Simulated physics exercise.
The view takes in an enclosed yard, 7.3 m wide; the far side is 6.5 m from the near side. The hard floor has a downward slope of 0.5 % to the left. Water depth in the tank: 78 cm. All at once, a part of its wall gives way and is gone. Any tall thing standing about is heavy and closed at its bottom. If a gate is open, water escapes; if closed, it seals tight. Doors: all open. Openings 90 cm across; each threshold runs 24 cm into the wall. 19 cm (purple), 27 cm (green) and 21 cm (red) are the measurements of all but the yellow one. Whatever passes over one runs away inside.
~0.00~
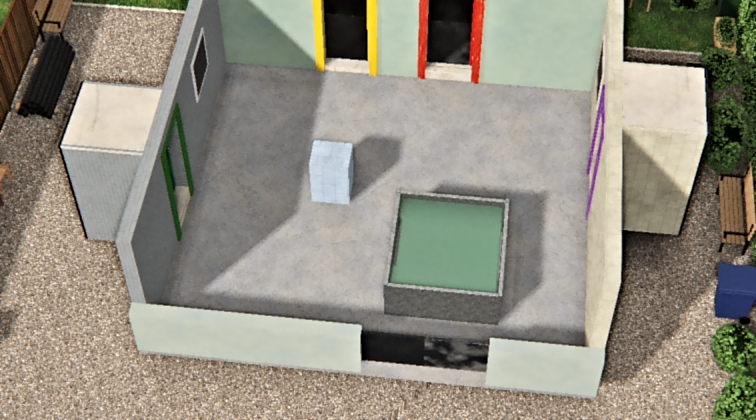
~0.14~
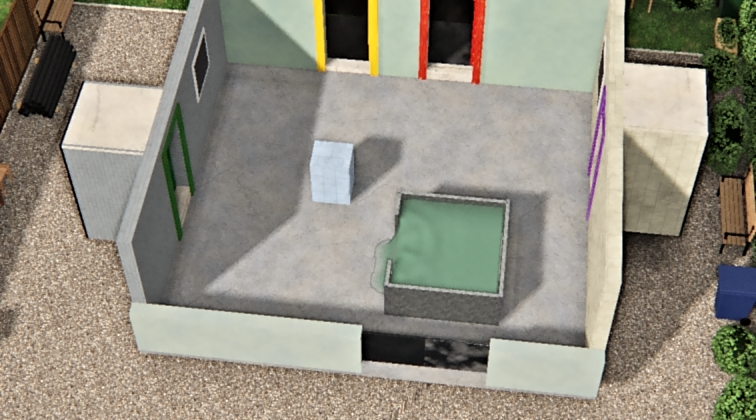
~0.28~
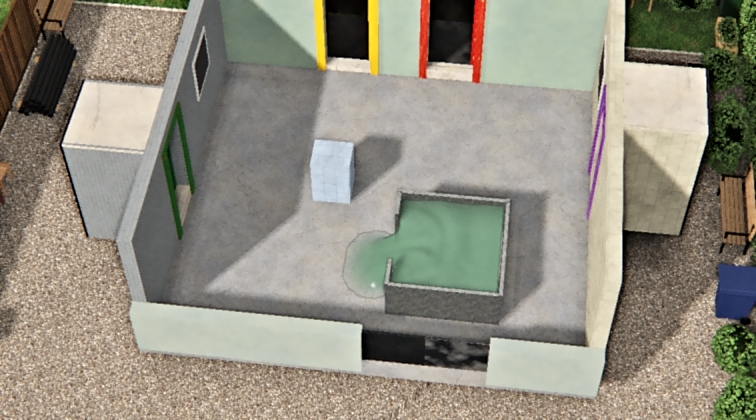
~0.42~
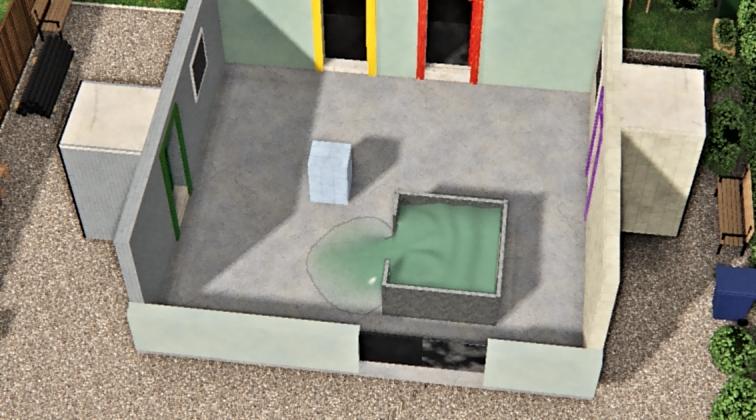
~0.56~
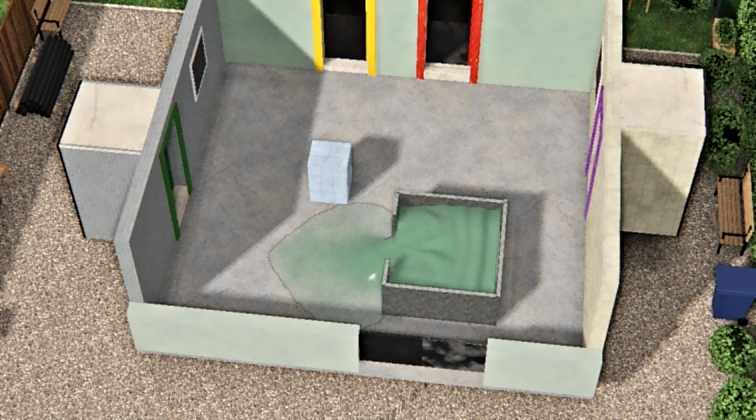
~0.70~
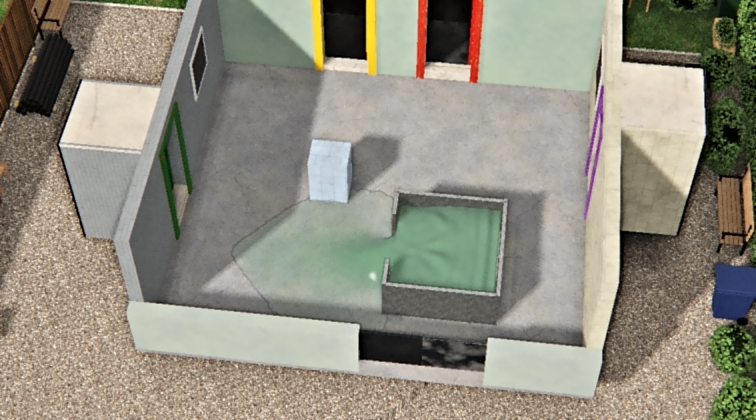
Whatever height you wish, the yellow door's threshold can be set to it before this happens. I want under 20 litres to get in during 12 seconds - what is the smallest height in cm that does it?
You would need about 7 cm.
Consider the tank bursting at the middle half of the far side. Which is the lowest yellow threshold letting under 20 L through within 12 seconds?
Some 10.5 cm.
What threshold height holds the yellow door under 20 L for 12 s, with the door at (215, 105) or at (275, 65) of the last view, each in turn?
Around 10.0 and 13.5 cm respectively.
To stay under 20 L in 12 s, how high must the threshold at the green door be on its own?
At the green door you'd want roughly 22 cm.
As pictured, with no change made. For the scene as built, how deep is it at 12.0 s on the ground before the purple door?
About 5.5 centimetres deep.
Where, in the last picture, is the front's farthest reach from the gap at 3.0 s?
Pixel: About (226, 61).
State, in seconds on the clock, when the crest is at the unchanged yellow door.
Around 7.0 seconds.
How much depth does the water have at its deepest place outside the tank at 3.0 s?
Around 28 centimetres.
After 1.4 s water covers 30 % of the floor, deepest (42 cm) near (385, 267); it has not reached the yellow door.
After 3.0 s water covers 35 % of the floor, deepest (28 cm) near (227, 329); it has not reached the yellow door.
After 12.0 s water covers 100 % of the floor, deepest (10 cm) near (508, 262); 8 cm at the yellow door, 0 litres in over its 11 cm threshold.
At the yellow door as built, the water arrived by 3.8 s and peaked near 11 cm at 7.2 s.
Run again over the same 12 s with other heights there, 28 litres in over 6.5 cm, 12 litres over 8 cm. The limit of 20 litres is kept from about 7 cm up.
